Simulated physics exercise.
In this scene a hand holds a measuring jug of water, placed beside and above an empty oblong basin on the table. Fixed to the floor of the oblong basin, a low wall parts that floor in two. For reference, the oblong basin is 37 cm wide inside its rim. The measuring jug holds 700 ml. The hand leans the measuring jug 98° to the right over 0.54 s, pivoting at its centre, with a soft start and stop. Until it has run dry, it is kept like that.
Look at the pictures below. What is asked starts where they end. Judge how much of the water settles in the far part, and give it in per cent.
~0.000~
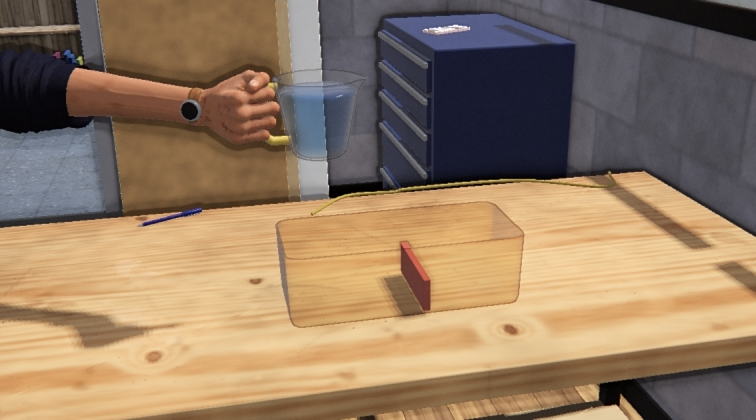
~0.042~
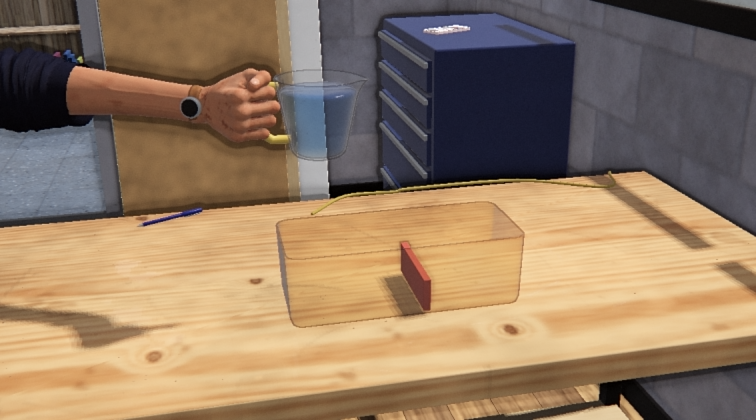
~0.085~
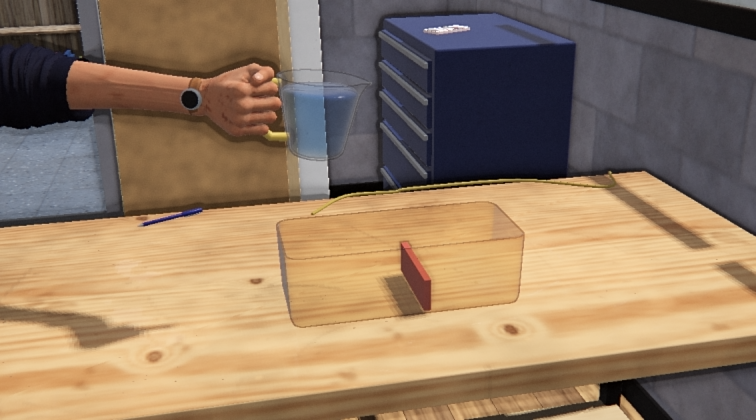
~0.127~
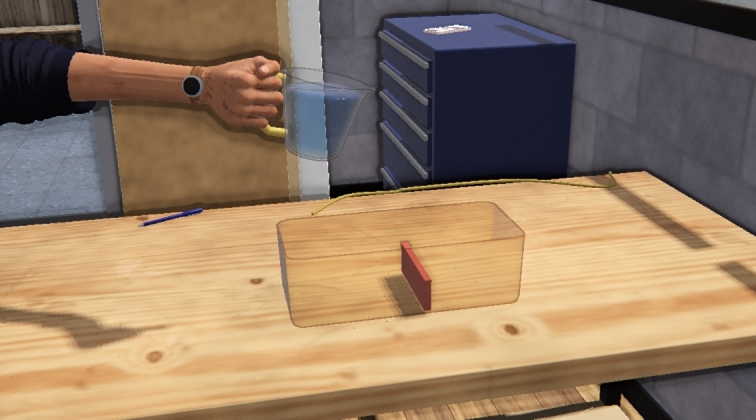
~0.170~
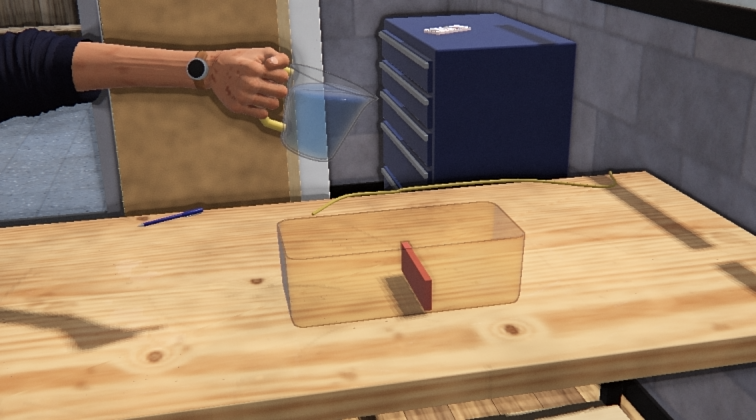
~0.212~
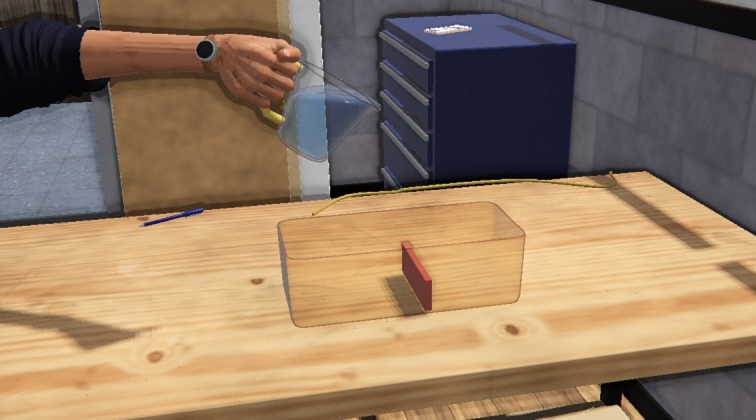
Some 46 per cent settles in the far part.
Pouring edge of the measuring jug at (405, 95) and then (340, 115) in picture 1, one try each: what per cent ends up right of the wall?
Around 95 per cent first, around 5 per cent next.
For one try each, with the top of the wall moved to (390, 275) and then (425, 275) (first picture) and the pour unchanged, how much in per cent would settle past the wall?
Some 85 in a hundred, then some 25 in a hundred.
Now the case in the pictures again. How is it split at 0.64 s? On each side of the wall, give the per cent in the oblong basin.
Near 32 on the left, 38 on the right.
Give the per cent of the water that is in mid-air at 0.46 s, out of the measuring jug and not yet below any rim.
Near 42 per cent of it all.
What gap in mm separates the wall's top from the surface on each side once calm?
Left about 42 mm, while the right is about 40 mm.
Then, 0.46 s in, the tilt is 93° and 45 per cent is still to pour, 1 is left of the wall and 12 right of it.
Then, 0.64 s in, the tilt is 98° and 9 per cent is still to pour, 32 is left of the wall and 38 right of it.
Then, 0.83 s in, the tilt is 98° and 1 per cent is still to pour, 46 is left of the wall and 46 right of it.
Then, 1.04 s in, the tilt is 98° and 0 per cent is still to pour, 51 is left of the wall and 46 right of it.
Finally, 51 per cent lies left of the wall, 46 right of it and 3 outside.
